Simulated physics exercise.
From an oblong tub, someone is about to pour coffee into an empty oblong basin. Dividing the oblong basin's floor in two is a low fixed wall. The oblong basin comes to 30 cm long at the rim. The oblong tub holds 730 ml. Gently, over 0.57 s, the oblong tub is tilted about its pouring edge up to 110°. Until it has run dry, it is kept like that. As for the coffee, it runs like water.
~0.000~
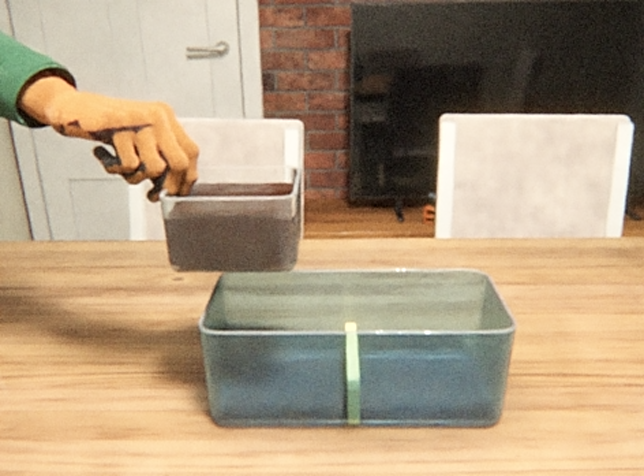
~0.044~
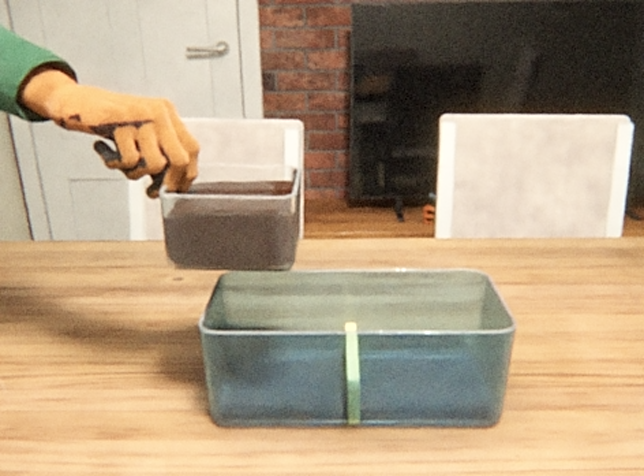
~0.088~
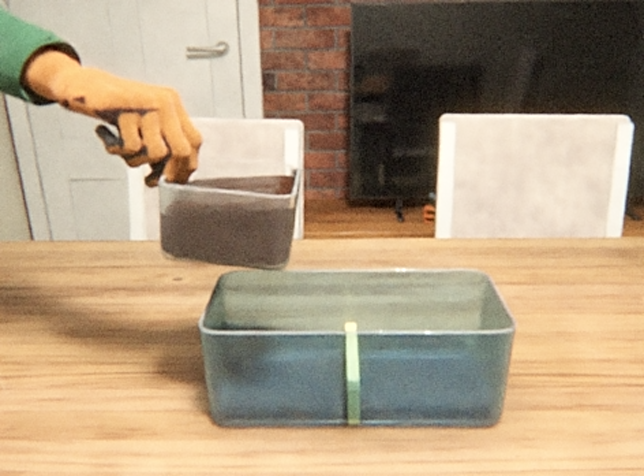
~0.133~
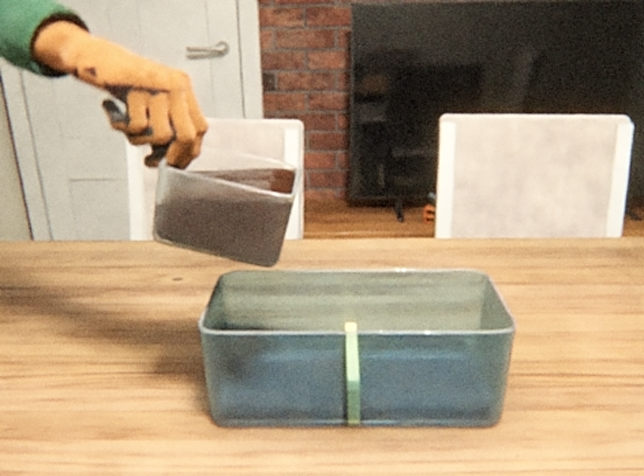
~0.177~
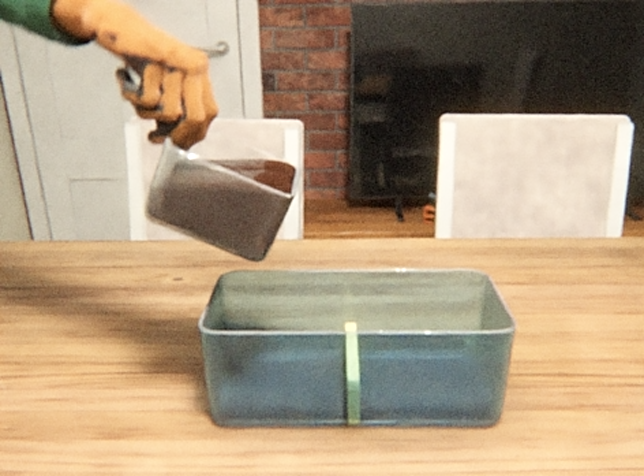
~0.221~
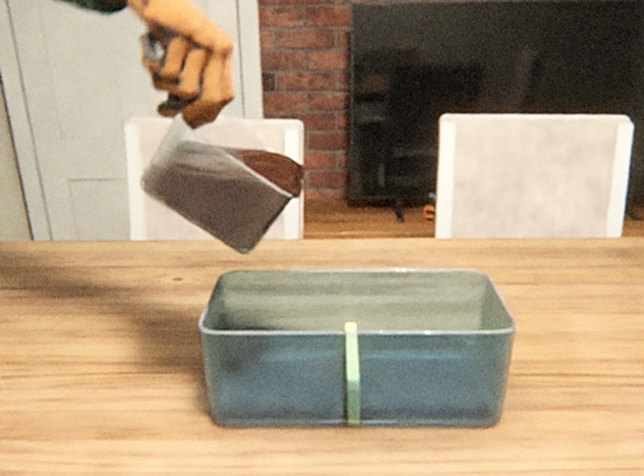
A hand in a green sleeve holds a small clear oblong tub of dark brown coffee at the left, above a wooden table, seen from a fixed, slightly raised view. Below it sits an empty bluish oblong basin with a pale green upright strip, before white chairs, a brick wall and a dark screen. The hand rises and steadily tilts the tub rightward, the coffee reaching its lower edge.
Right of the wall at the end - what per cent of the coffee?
Near 68 per cent.
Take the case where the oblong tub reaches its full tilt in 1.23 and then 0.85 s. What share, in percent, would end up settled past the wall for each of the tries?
First 90, then 80 per cent.
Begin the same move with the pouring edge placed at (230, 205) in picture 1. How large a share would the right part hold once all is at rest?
In that case some 35 per cent.
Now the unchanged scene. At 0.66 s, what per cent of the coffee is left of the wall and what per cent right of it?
Near 2 on the left, 82 on the right.
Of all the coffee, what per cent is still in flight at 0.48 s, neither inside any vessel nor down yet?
It comes to roughly 54 per cent.
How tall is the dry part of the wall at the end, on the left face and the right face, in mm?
Measured: Left around 34 mm, right around 16 mm.
By 0.48 s the tilt is 103° and 36 per cent is still to pour, 1 is left of the wall and 8 right of it.
By 0.66 s the tilt is 110° and 2 per cent is still to pour, 2 is left of the wall and 82 right of it.
By 0.86 s the tilt is 110° and 0 per cent is still to pour, 14 is left of the wall and 58 right of it.
By 1.07 s the tilt is 110° and 0 per cent is still to pour, 22 is left of the wall and 69 right of it.
At rest 23 per cent lies left of the wall, 68 right of it and 8 outside.
